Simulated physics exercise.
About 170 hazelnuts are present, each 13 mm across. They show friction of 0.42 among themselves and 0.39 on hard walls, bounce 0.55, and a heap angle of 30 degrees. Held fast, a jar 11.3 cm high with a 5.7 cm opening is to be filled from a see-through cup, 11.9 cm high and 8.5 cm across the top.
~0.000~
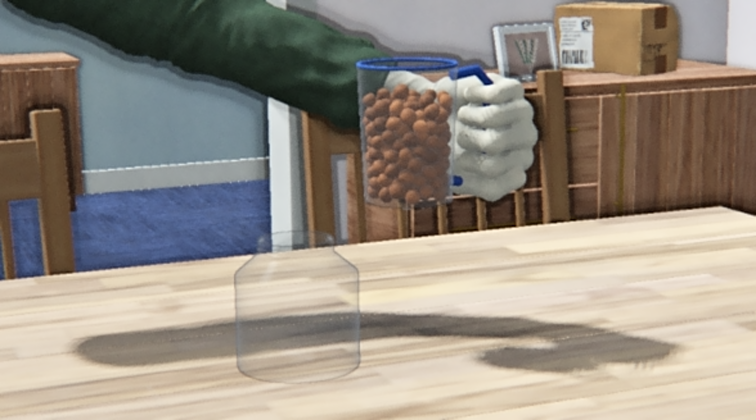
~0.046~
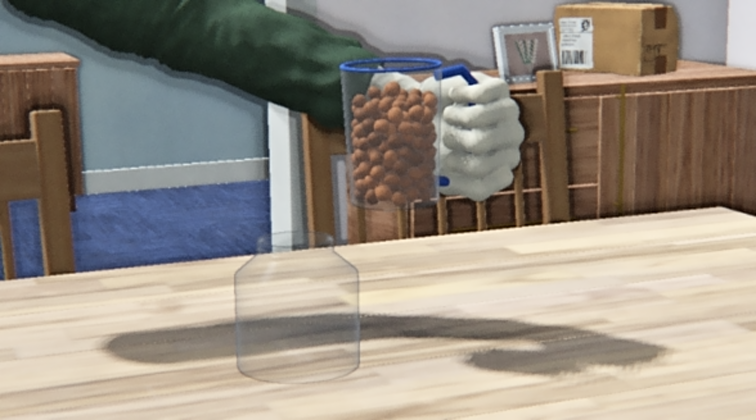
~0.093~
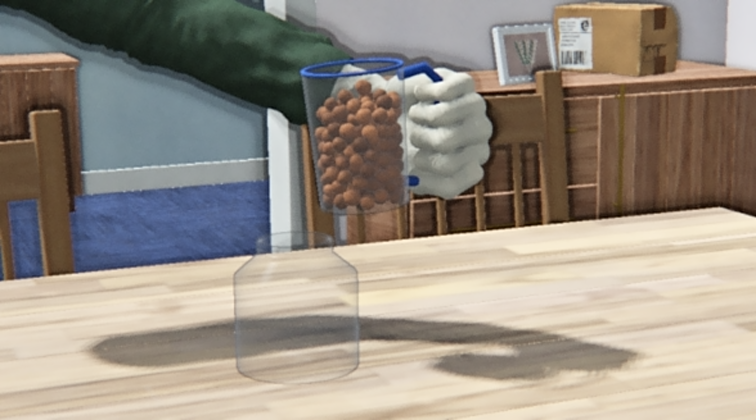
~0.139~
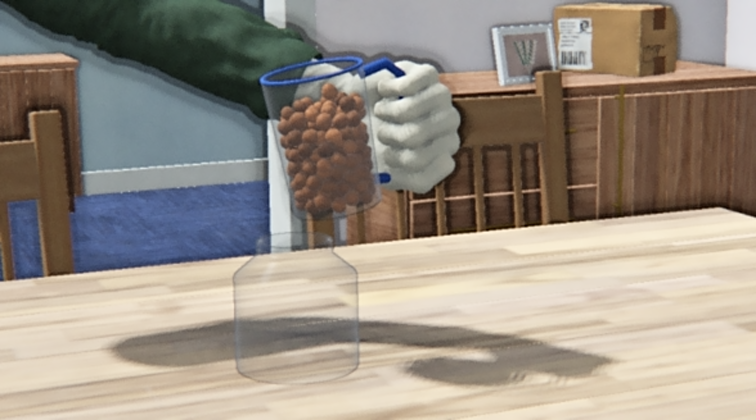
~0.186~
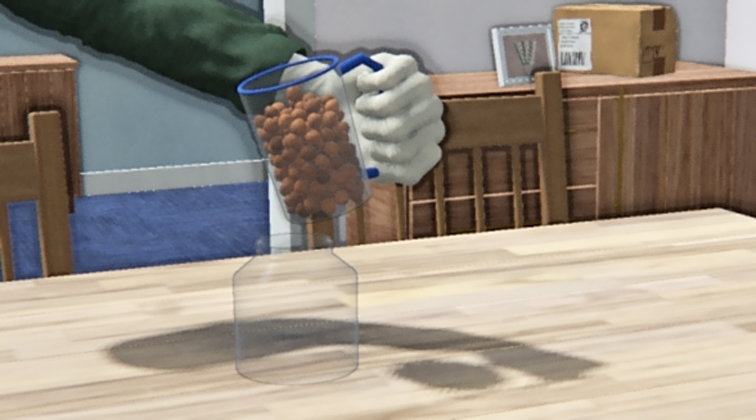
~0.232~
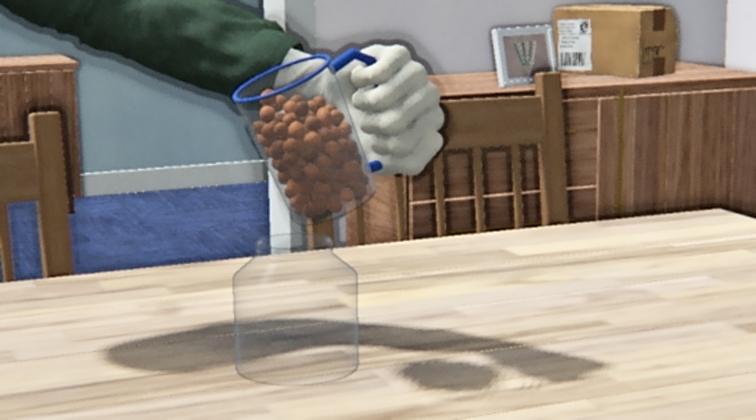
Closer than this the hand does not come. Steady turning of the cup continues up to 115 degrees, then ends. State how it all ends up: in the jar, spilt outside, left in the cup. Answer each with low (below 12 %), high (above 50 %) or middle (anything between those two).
Jar: Low; spilt: High; still above: Low.
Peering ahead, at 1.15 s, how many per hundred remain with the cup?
About 40 percent of the load.
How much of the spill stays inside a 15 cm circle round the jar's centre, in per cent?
Share: Around 30 per cent.
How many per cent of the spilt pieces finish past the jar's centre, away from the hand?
Around 100 in a hundred.
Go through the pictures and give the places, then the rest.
Cup at (408, 133), tilt 0 degrees, lip at (362, 67), moved 0.0 cm; middle of the pieces at (407, 148); jar at (297, 302), in the first frame.
Cup at (393, 134), tilt 1 degrees, lip at (345, 69), moved 1.4 cm; middle of the pieces at (393, 149), in the second frame.
Cup at (359, 137), tilt 5 degrees, lip at (306, 75), moved 4.5 cm; middle of the pieces at (359, 152), in the third frame.
Cup at (325, 140), tilt 10 degrees, lip at (265, 83), moved 7.6 cm; middle of the pieces at (326, 156), in the fourth frame.
Cup at (309, 141), tilt 16 degrees, lip at (242, 92), moved 9.0 cm; middle of the pieces at (311, 158), in the fifth frame.
Cup at (309, 142), tilt 22 degrees, lip at (237, 101), moved 9.0 cm; middle of the pieces at (313, 159); jar at (296, 305). Its pace works out near 130 degrees a second, in the sixth frame.
Then, at 0.58 s, tilt 68 degrees; the cup holds 100 %, the jar 0 %.
Then, at 0.81 s, tilt 98 degrees; the cup holds 100 %, the jar 0 %.
After 1.15 s, tilt 115 degrees; the cup holds 40 %, the jar 0 %.
In the end, at 2.4 s, jar 0 %, spilt 100 %, still above 0 %.
